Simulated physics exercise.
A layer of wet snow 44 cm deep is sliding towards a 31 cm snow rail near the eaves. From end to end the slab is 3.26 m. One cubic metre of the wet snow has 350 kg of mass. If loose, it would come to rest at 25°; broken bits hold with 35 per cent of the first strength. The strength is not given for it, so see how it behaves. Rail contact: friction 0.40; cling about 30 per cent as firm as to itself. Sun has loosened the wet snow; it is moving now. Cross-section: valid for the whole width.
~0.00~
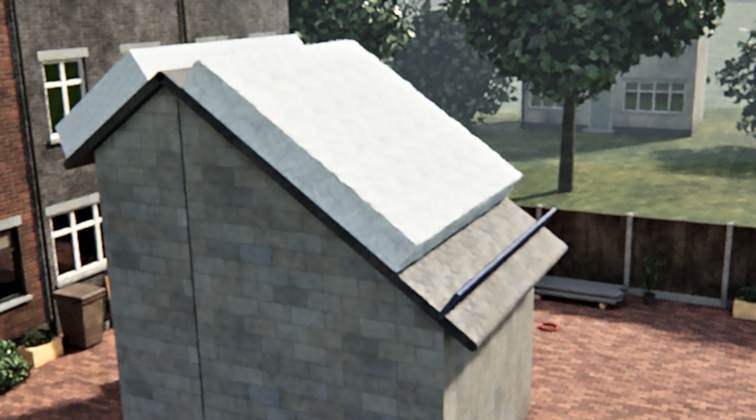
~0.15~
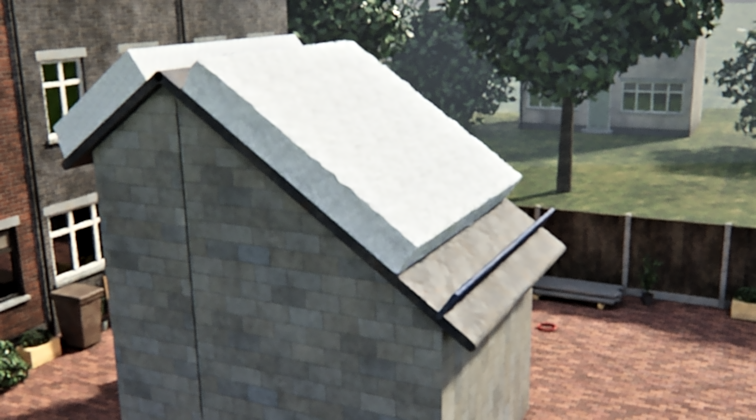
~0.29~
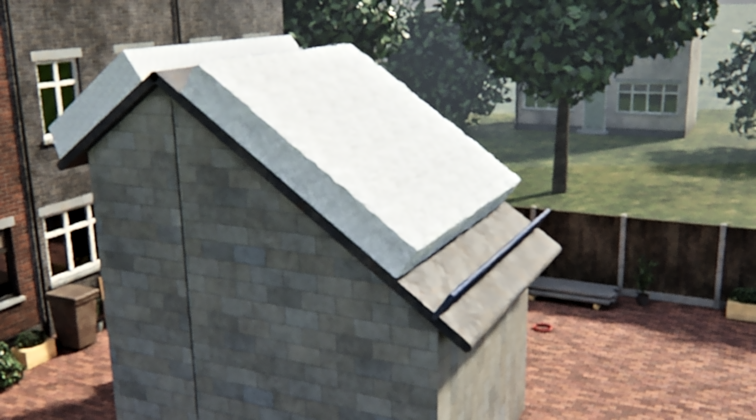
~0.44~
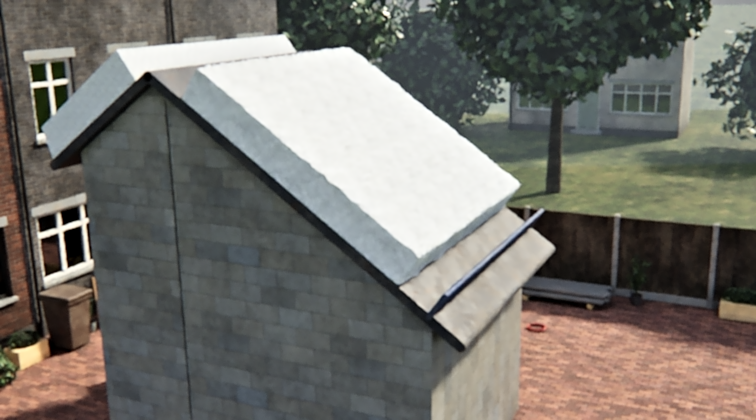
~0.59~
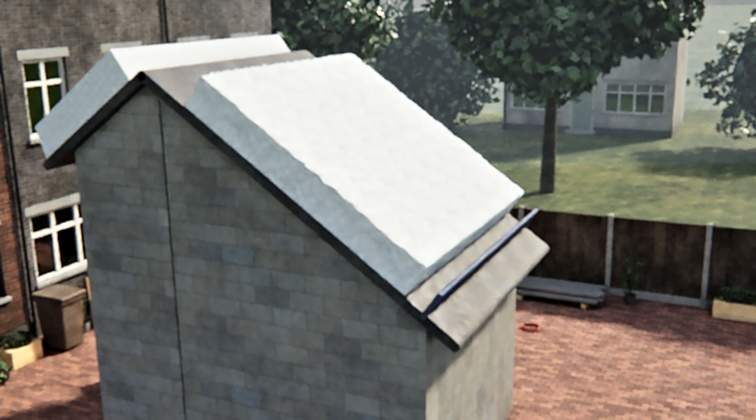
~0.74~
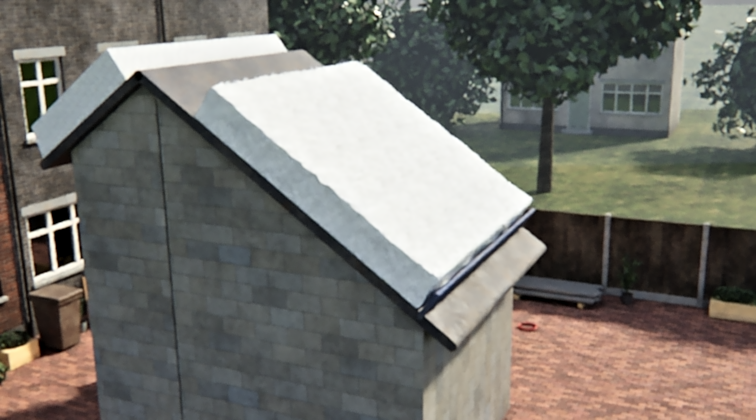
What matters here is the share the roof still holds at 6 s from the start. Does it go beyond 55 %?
Yes.
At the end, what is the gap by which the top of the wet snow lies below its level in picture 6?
The top ends up roughly 0.5 m below where it was in the last picture.
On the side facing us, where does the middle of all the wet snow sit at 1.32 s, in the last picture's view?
Near pixel (355, 227).
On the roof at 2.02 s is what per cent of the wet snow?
That comes to about 90 per cent.
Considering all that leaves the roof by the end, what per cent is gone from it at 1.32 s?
About 20 %.
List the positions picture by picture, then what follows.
In the first frame, leading edge of the wet snow at (415, 247).
In the second frame, leading edge of the wet snow at (415, 249), its middle shifted 2.0 cm.
In the third frame, leading edge of the wet snow at (415, 253), its middle shifted 8.1 cm.
In the fourth frame, leading edge of the wet snow at (417, 260), its middle shifted 19 cm.
In the fifth frame, leading edge of the wet snow at (424, 270), its middle shifted 34 cm.
In the sixth frame, leading edge of the wet snow at (436, 282), its middle shifted 54 cm, 3 % of it past the rail, in one piece.
After 1.32 s, 98 % of the snow is on the roof.
After 2.02 s, 88 % of the snow is on the roof.
After 2.71 s, 87 % of the snow is on the roof.
After 3.40 s, 87 % of the snow is on the roof.
After 6.00 s, at the end, 87 % of the snow is on the roof.
